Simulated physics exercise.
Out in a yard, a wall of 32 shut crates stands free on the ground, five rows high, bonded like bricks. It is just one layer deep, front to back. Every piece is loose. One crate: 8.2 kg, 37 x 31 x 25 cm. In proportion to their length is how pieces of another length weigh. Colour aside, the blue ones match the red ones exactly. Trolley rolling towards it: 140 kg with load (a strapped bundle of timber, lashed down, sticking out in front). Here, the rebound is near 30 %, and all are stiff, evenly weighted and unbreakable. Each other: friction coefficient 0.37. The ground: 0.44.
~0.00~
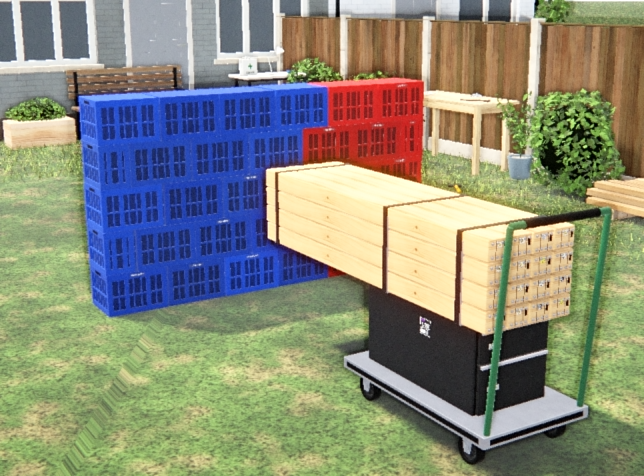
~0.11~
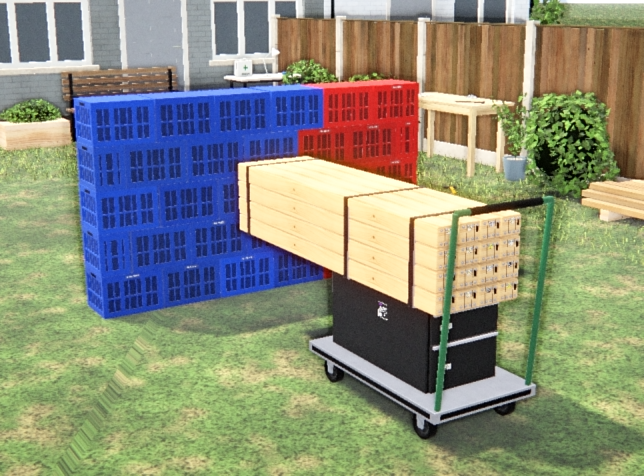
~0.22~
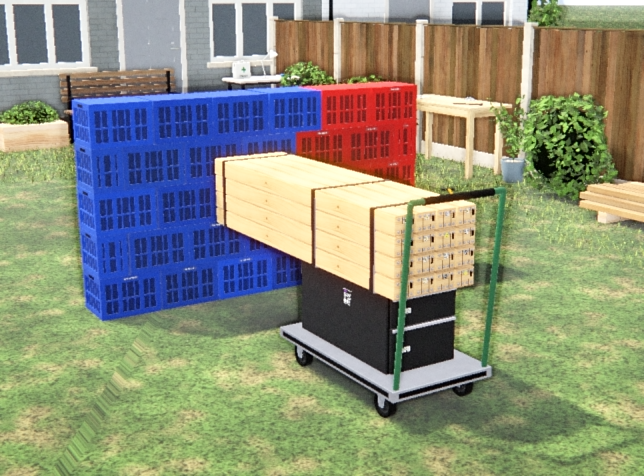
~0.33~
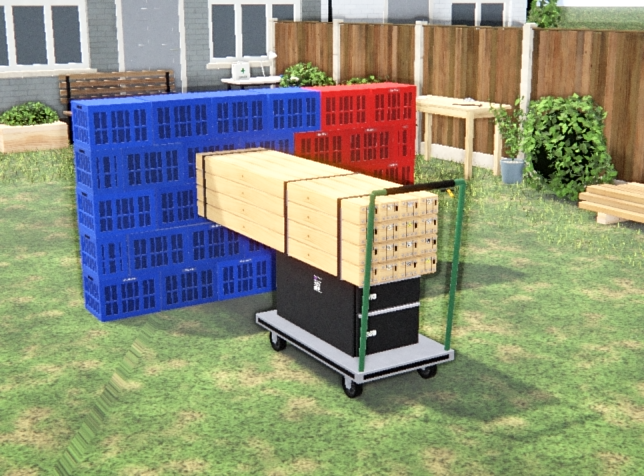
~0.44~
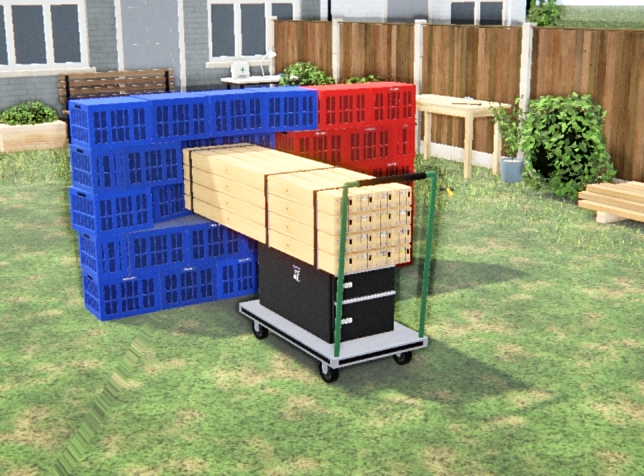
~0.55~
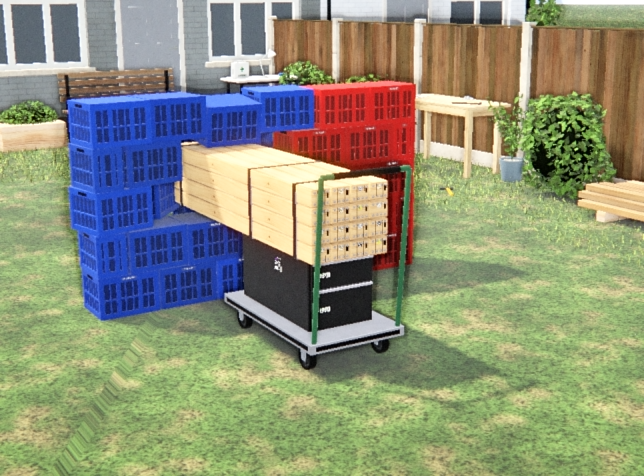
Trolley loaded with strapped timber rolling across a lawn into a wall of blue and red crates, pushing some blue ones out of line.
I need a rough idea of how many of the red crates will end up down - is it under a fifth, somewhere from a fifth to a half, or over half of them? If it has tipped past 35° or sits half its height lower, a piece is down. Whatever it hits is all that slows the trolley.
I'd say under a fifth of them.
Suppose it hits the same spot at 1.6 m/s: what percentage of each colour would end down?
Down at the end: Red 0 per cent, blue 40 per cent.
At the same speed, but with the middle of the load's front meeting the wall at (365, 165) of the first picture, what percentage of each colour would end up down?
Down at the end: Red 60 percent, blue 0 percent.
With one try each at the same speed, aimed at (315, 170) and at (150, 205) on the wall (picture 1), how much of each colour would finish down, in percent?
First try then second: Red 40 and 0, blue 20 and 50 per cent.
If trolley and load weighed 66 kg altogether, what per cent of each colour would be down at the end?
Share down - red: 0; blue: 40 (per cent).
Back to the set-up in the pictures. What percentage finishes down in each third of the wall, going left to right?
40 / 40 / 0 %, left to right.
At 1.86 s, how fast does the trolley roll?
It is moving at around 0.0 m/s.
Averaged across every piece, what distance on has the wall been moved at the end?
It works out to near 35 cm.
After 0.92 s, load 97 cm past the wall's line, still rolling; none of the 12 red crates down (3 of 32 in all colours); top red crate unmoved; top blue crate 7 cm lower.
After 1.86 s, load 1.20 m past the wall's line, stopped; none of the 12 red crates down (8 of 32 in all colours); top red crate unmoved; top blue crate 7 cm lower.
In the end (3.9 s), load 1.21 m past the wall's line, stopped; none of the 12 red crates down (8 of 32 in all colours); top red crate unmoved; top blue crate 7 cm lower. That is 0 per cent. From the last view, middles, top red crate near (382, 102), top blue crate near (180, 113).
